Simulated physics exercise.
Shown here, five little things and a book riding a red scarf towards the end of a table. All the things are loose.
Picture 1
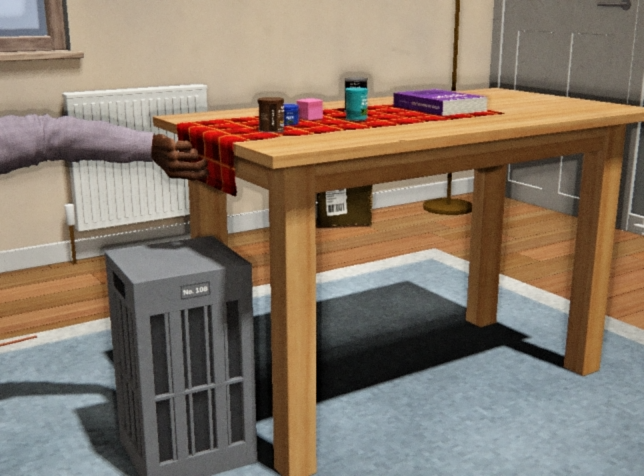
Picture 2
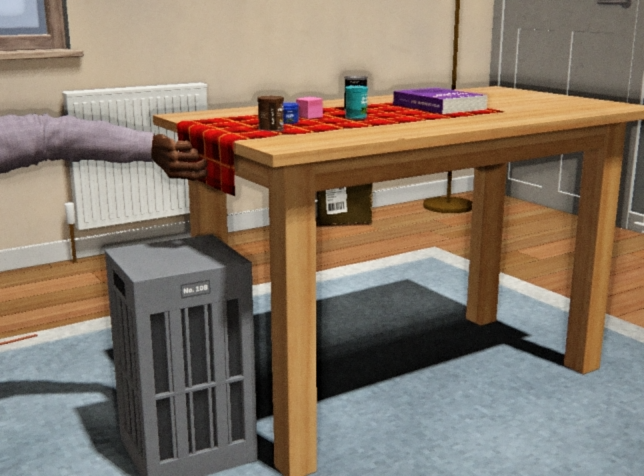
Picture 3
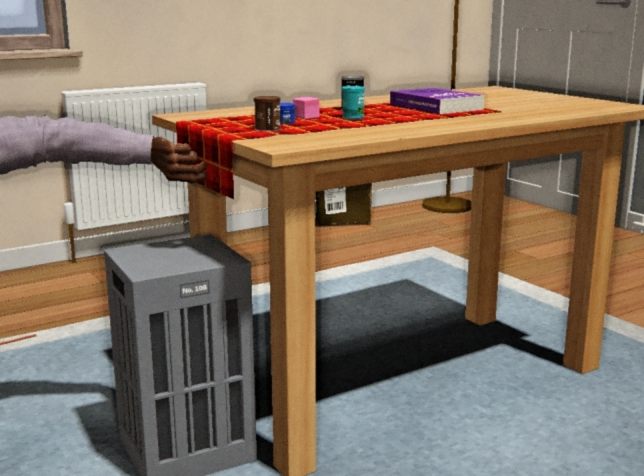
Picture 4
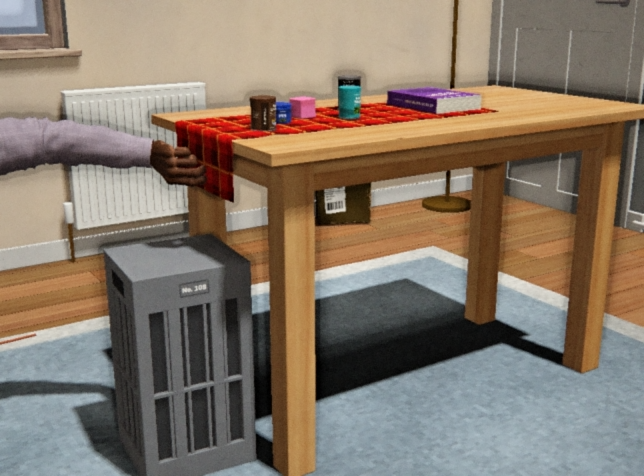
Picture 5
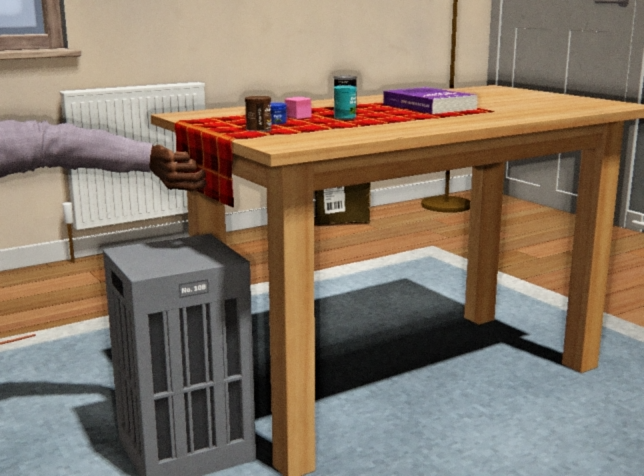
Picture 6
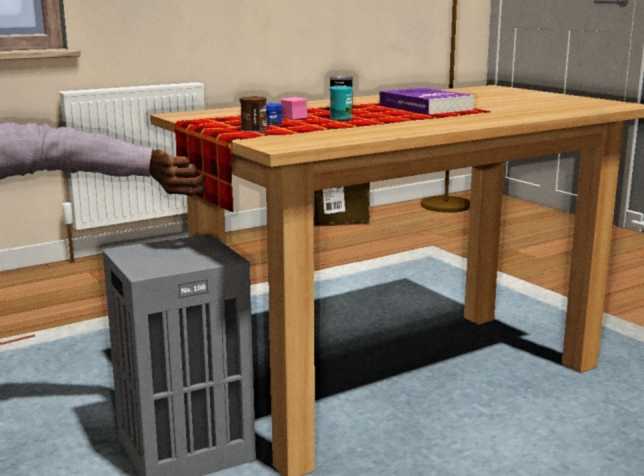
Beside a radiator, a hand drawing a red scarf leftward over a wooden table, small containers and a purple book riding along.
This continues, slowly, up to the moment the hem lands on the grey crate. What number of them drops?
The answer is one.
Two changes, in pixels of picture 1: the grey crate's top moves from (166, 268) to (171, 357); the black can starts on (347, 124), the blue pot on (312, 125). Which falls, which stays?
The black can is carried off; the blue pot is carried off.
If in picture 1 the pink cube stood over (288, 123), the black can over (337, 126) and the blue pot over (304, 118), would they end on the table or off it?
The pink cube stays on; the black can holds on; the blue pot keeps its place on top.
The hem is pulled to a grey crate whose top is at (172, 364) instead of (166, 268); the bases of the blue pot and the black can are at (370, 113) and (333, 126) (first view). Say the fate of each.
The blue pot keeps its place on top, the black can drops off.
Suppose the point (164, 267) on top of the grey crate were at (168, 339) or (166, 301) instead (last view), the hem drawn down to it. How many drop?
Then 3 and 2.
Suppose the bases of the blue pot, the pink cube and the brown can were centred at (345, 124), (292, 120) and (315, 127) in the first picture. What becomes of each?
The blue pot holds on; the pink cube survives; the brown can holds on.
Early on, hem near (204, 216); all still up.
Midway, hem on the crate; brown can gone.
Finally, hem on the crate; brown can gone. Over the edge go one.
